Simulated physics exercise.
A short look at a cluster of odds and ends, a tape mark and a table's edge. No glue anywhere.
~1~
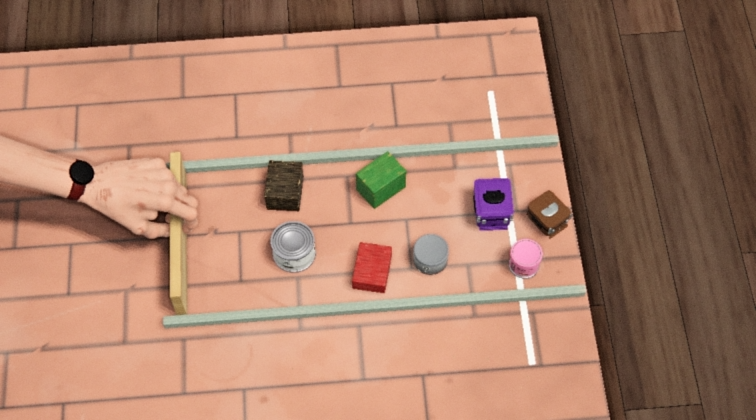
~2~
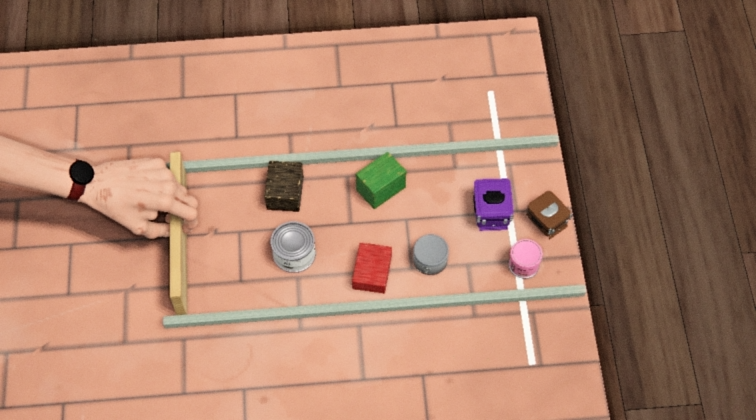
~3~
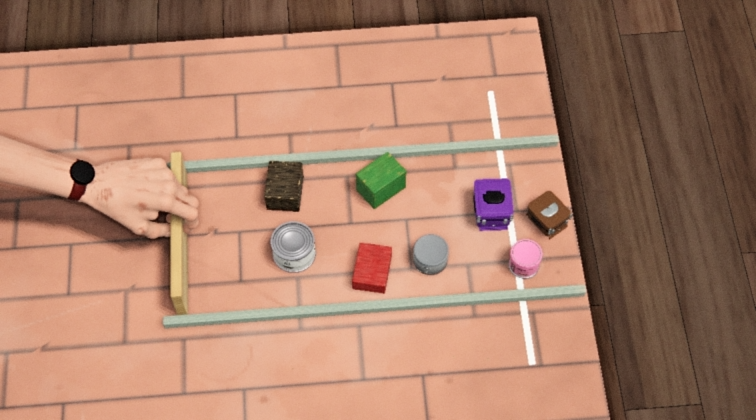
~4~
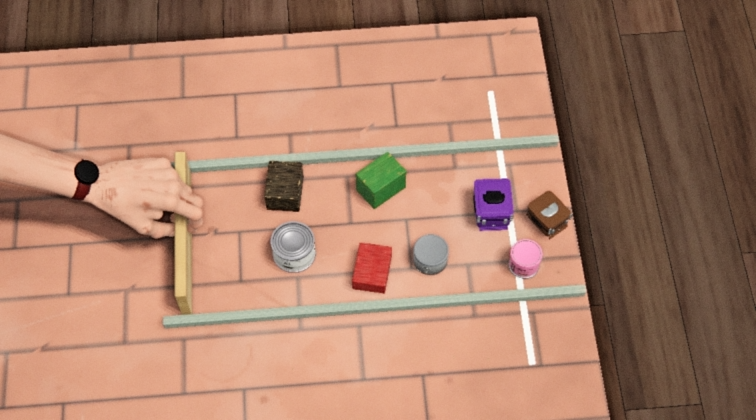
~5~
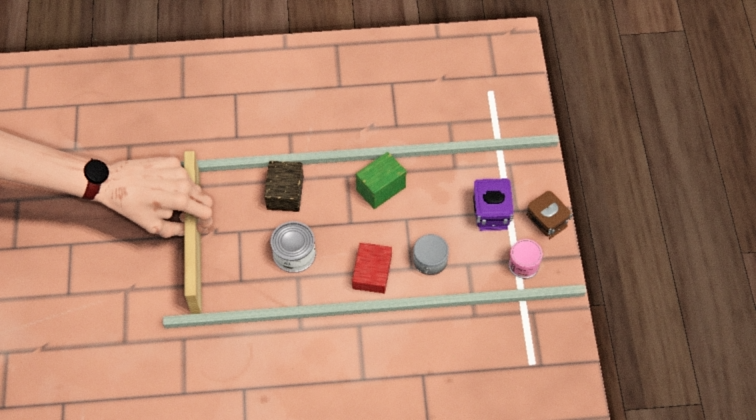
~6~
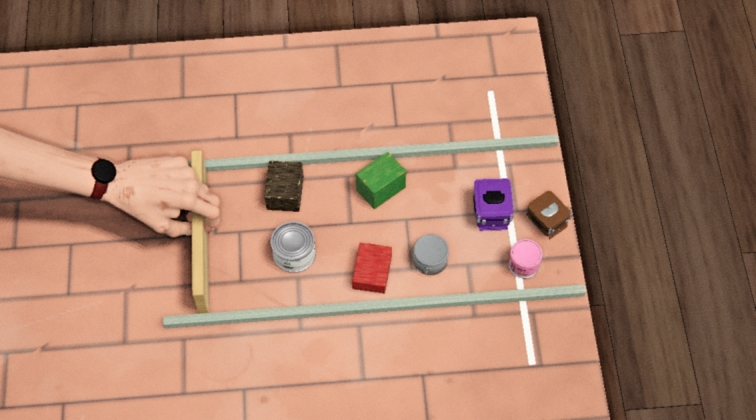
A hand slides a wooden board slightly right toward scattered small objects, which stay still.
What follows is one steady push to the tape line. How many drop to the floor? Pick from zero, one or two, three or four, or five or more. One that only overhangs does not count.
The number that fall off is one or two.
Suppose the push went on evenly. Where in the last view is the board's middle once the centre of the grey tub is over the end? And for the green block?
For the grey tub at (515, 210), for the green block at (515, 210).
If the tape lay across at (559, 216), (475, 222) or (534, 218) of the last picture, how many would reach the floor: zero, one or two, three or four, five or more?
One after another: Five or over; no fall at all; 5 or more.
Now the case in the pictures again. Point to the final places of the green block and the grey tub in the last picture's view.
First (558, 162), then (572, 241).
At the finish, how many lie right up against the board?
It touches 3.
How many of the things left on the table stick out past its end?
That would be 4.
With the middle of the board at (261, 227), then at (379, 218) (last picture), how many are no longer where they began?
The counts are 0 and 5.
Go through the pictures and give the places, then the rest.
In the first picture, brown case (548, 215); pink tin (525, 259); purple case (493, 204); board (179, 233); tape (510, 219).
In the second picture, pink tin (525, 259); green block (381, 181).
In the third picture, purple case (493, 204); board (179, 233).
In the fourth picture, brown case (548, 215); black block (284, 186).
In the fifth picture, pink tin (525, 259); red block (372, 268).
In the sixth picture, brown case (548, 215); pink tin (525, 259); purple case (493, 204); board (200, 231); tape (510, 219).
A little later, none off yet; brown case at rest near (548, 215); pink tin at rest near (525, 259); purple case at rest near (493, 204).
When it is over, the number that fall off is one or two; down, brown case.
